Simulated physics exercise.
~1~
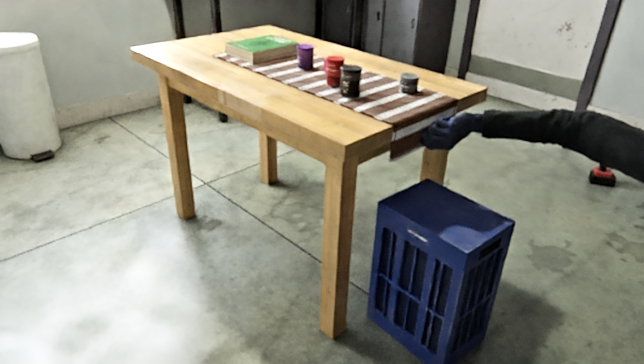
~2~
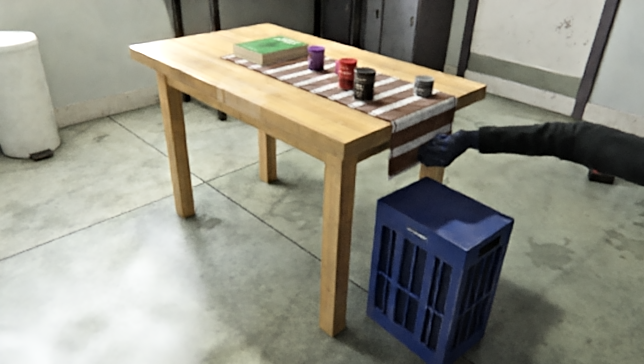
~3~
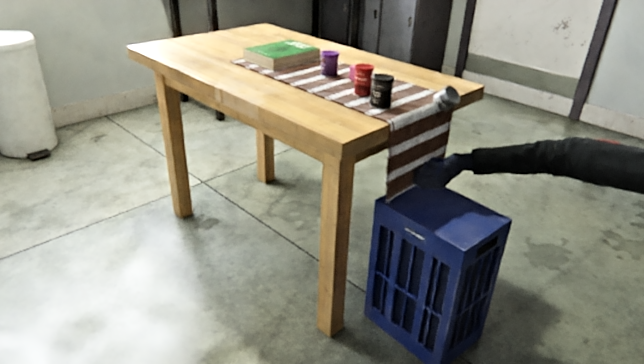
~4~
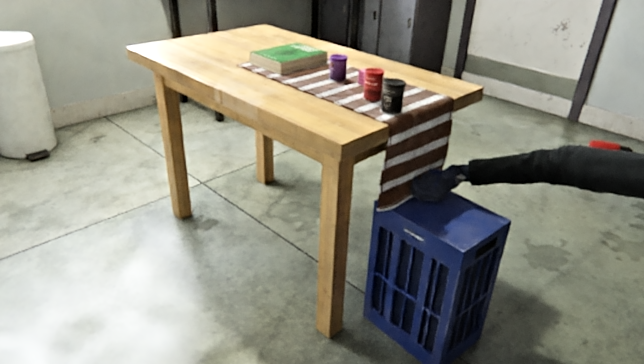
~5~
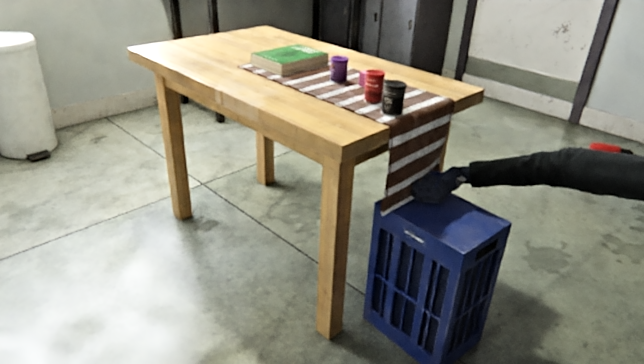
On a wooden table, a gloved hand pulls a striped scarf down to a blue crate, and the grey pot drops off.
